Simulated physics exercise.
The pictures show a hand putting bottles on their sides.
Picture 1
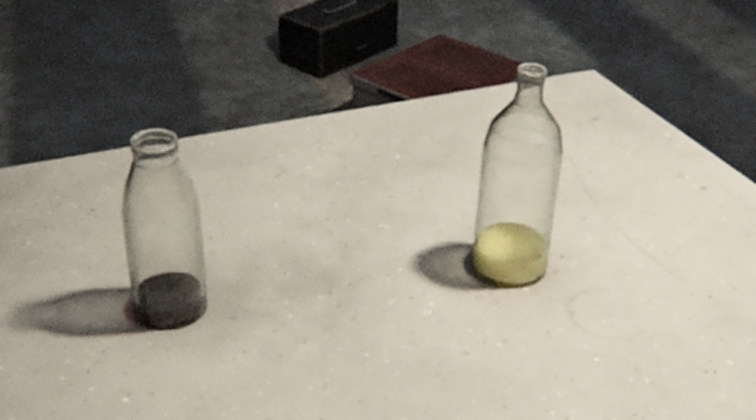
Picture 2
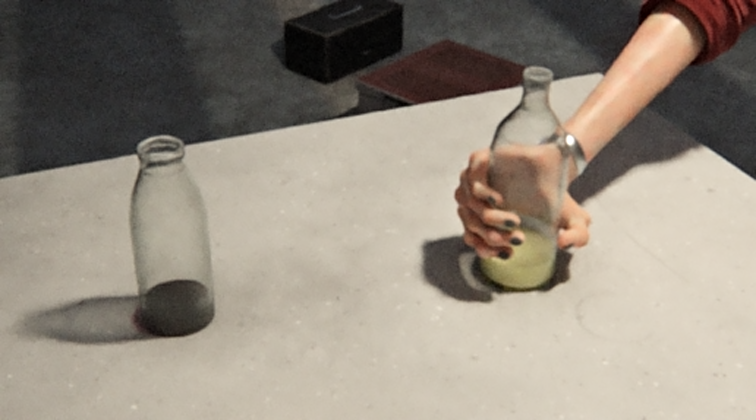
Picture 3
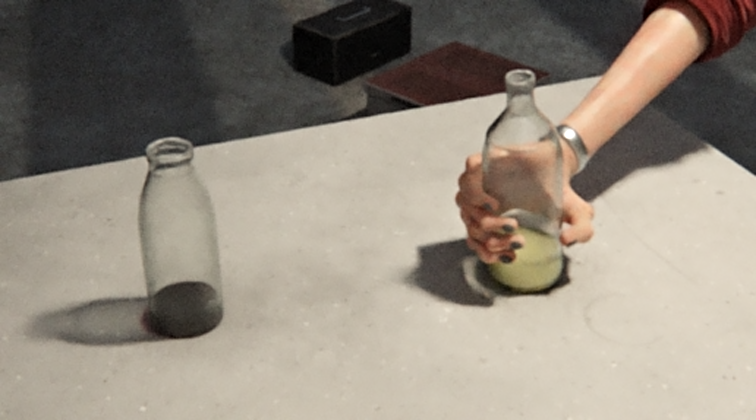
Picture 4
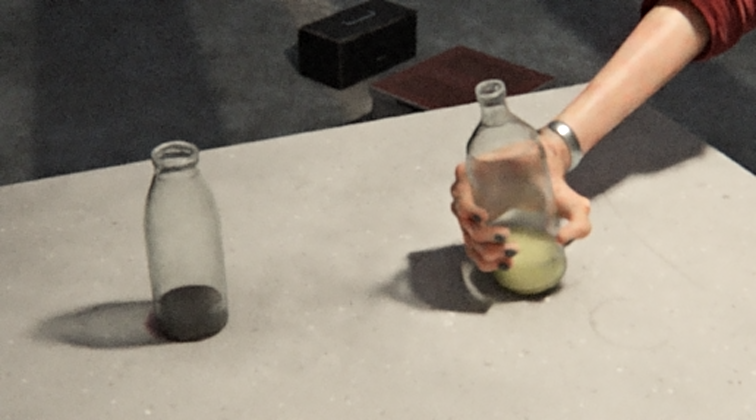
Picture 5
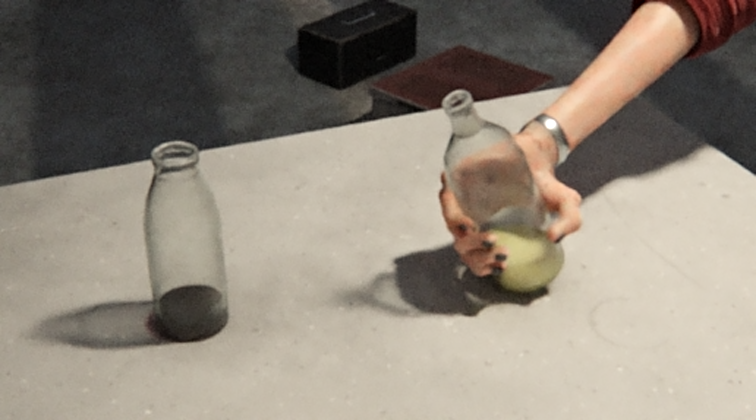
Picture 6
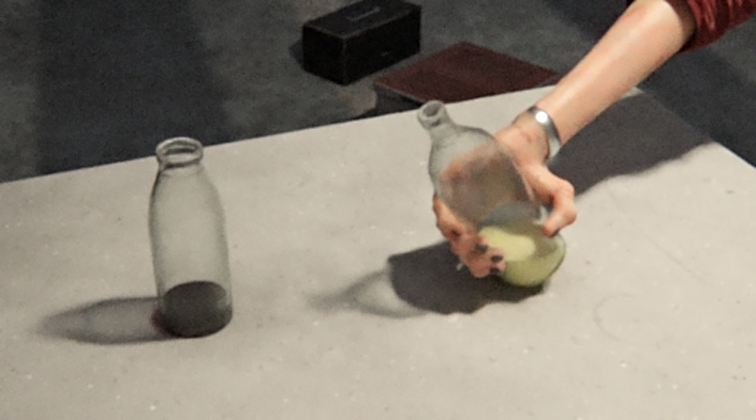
Two open clear glass bottles stand on a pale, speckled tabletop seen from above at an angle, with a black box and a dark red slab on the grey floor behind. The left bottle holds a little dark liquid, the right one a little yellow. A red-sleeved arm with a silver bracelet grasps the right bottle and tilts it leftward, while the view shifts slightly.
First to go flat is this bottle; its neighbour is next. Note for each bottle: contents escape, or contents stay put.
Left - contents stay put; right - contents stay put.
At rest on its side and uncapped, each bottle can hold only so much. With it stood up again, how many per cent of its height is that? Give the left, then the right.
The first goes to near 16 per cent, the next to near 26 per cent.
Next, the right bottle is nearly down; right bottle, dry at the neck.
After that, the right bottle lies flat; right bottle, dry at the neck.
Finally, both lie flat; right bottle, dry at the neck; left bottle, dry at the neck.
